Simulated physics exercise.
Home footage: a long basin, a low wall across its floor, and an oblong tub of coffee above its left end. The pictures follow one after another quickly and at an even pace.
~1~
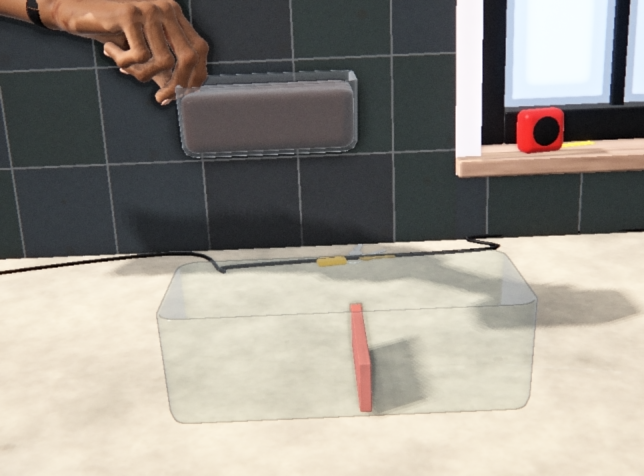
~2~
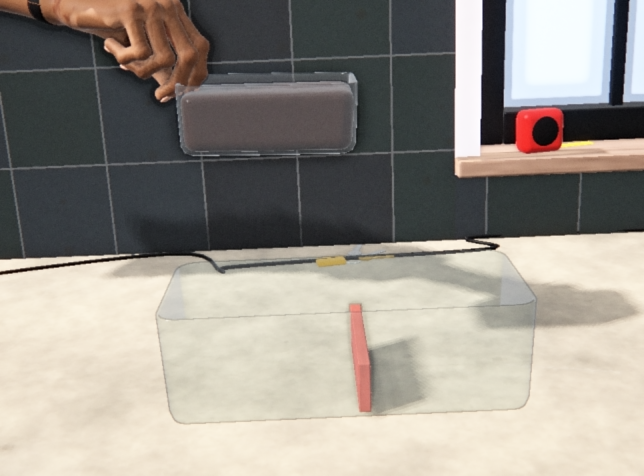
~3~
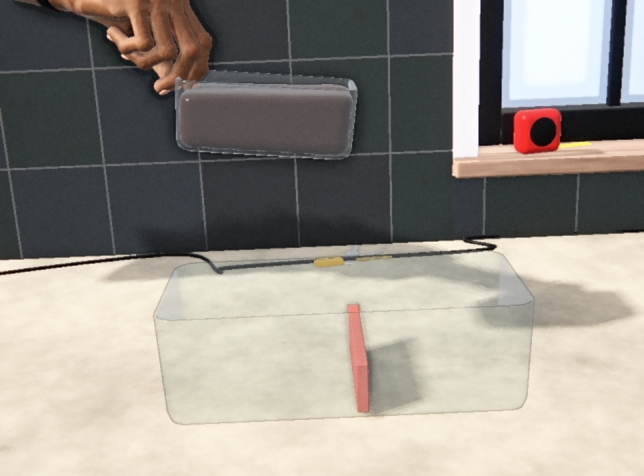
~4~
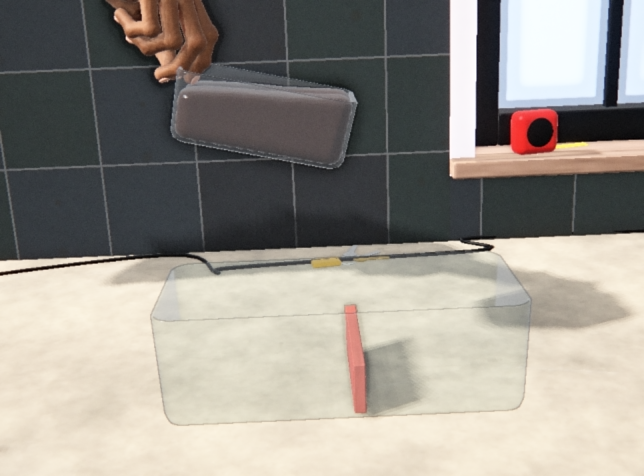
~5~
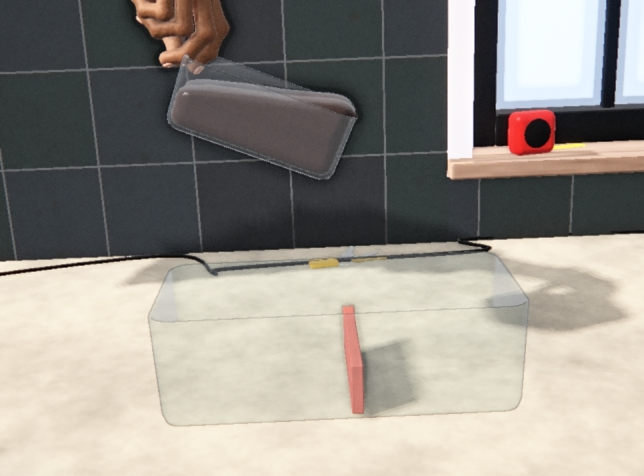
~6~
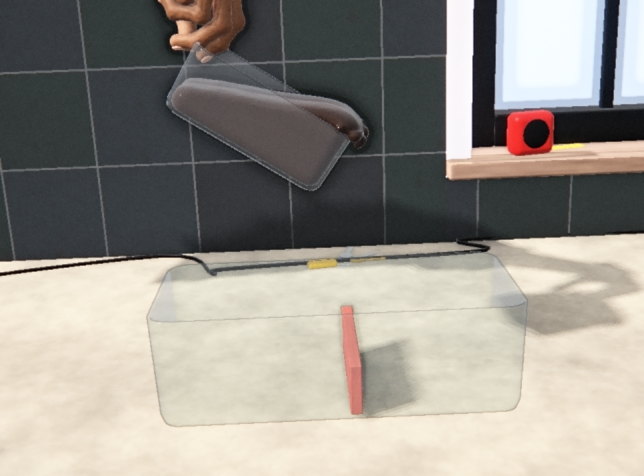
A hand tilting a clear oblong tub of brown liquid rightward above a long transparent basin with a low red wall inside.
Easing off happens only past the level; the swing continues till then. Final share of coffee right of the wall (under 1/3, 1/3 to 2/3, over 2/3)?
Over 2/3.
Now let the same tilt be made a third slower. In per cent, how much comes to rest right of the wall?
Roughly 80 %.
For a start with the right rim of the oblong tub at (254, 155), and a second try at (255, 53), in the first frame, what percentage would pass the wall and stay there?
5 and 25 per cent.
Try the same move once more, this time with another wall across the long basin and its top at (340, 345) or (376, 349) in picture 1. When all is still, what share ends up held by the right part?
With the first placement it is 80 %, with the second 65 %.
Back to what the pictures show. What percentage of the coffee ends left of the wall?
Around 15 %.
A moment on, the tilt is 97° and 9 per cent is still to pour, 0 is left of the wall and 42 right of it.
Next, the tilt is 108° and 1 per cent is still to pour, 8 is left of the wall and 75 right of it.
Then the tilt is 108° and 0 per cent is still to pour, 15 is left of the wall and 80 right of it.
Later the tilt is 108° and 0 per cent is still to pour, 15 is left of the wall and 80 right of it.
At rest 15 per cent lies left of the wall, 80 right of it and 5 outside.
